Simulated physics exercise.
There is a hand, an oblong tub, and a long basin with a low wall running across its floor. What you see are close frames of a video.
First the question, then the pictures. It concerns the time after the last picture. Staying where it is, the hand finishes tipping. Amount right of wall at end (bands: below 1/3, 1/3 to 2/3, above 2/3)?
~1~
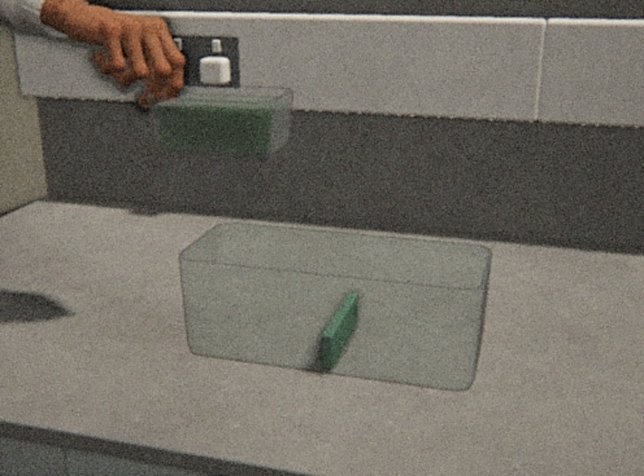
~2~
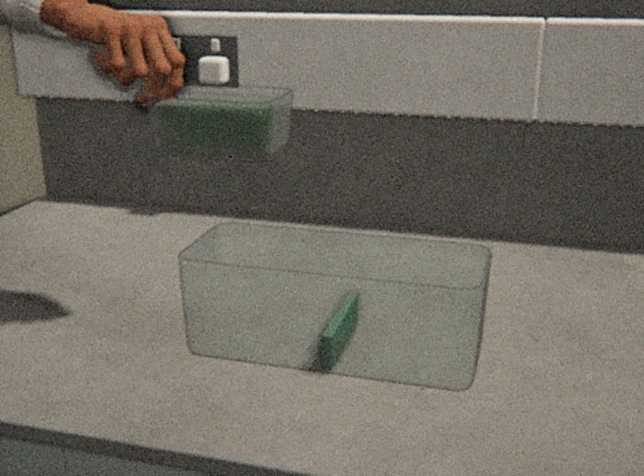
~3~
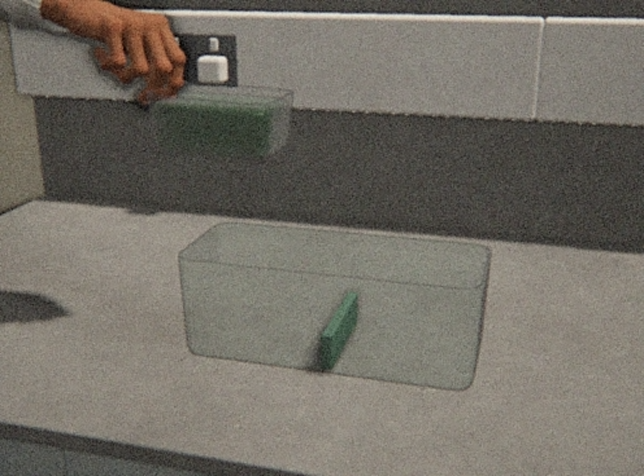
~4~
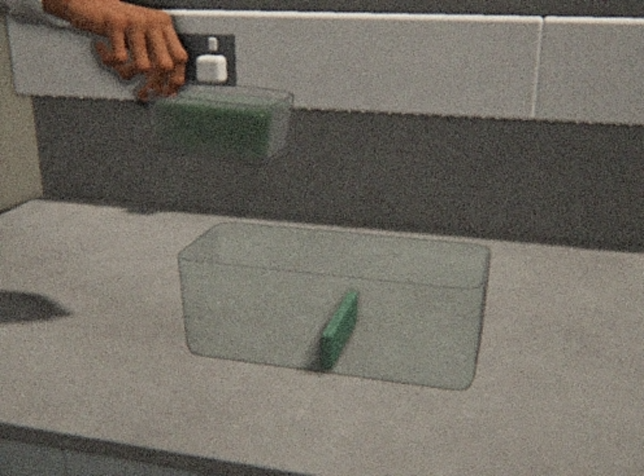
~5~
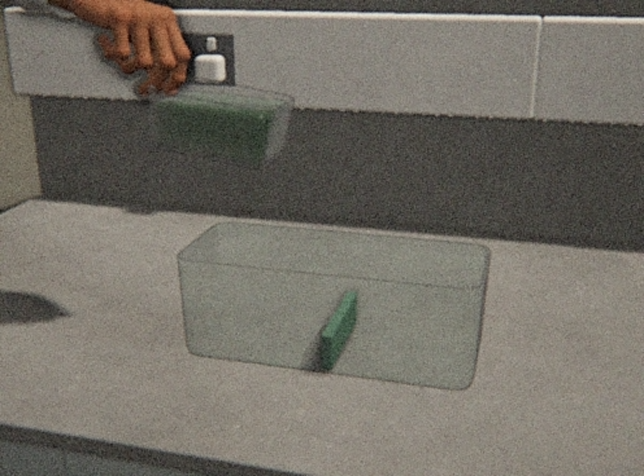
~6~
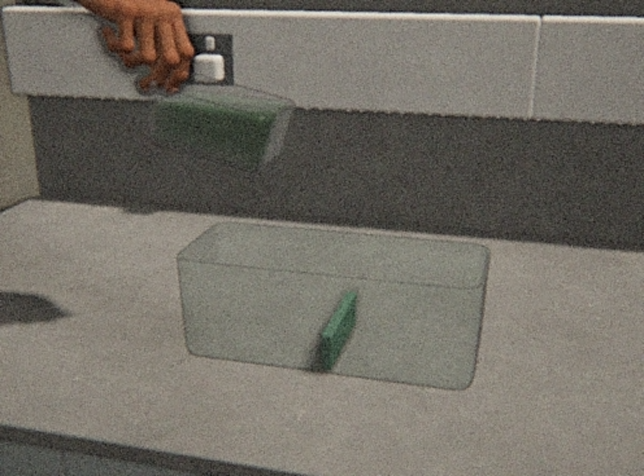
1/3 to 2/3.
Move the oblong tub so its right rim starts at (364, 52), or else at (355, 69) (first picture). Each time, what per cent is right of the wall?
It would come to near 85 per cent, and then near 85 per cent.
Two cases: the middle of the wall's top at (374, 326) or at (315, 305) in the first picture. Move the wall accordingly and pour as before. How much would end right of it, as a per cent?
About 15 % and 75 %.
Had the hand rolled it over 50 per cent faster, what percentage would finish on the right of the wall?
Roughly 45 per cent ends up there.
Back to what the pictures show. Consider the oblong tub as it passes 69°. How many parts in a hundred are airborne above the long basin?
Share in flight: Approx. 45 %.
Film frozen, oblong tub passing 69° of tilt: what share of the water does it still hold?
About 40 %.
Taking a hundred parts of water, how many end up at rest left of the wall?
About 40 per cent.
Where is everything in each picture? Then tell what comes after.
In the first picture, it leans 0°; its right rim is at (282, 98); the water meets the walls at (169, 100) and (282, 105); the long basin's rim runs from (199, 241) to (487, 269); the wall's top is at (341, 315).
In the second picture, it leans 1°; its right rim is at (282, 98); the water meets the walls at (168, 99) and (282, 105).
In the third picture, it leans 2°; its right rim is at (283, 100); the water meets the walls at (169, 98) and (282, 106).
In the fourth picture, it leans 5°; its right rim is at (283, 102); the water meets the walls at (169, 97) and (283, 106).
In the fifth picture, it leans 8°; its right rim is at (284, 107); the water meets the walls at (169, 97) and (284, 107).
In the sixth picture, it leans 12°; its right rim is at (285, 112); the water meets the walls at (169, 96) and (285, 108).
A moment on, the oblong tub is tipped part way and 42 per cent is still to pour, 3 is left of the wall and 11 right of it.
Next, the oblong tub is tipped on its side and 8 per cent is still to pour, 26 is left of the wall and 57 right of it.
Then the oblong tub is tipped on its side and 1 per cent is still to pour, 36 is left of the wall and 56 right of it.
Later the oblong tub is tipped on its side and 0 per cent is still to pour, 39 is left of the wall and 56 right of it.
At rest 39 per cent lies left of the wall, 56 right of it and 5 outside.
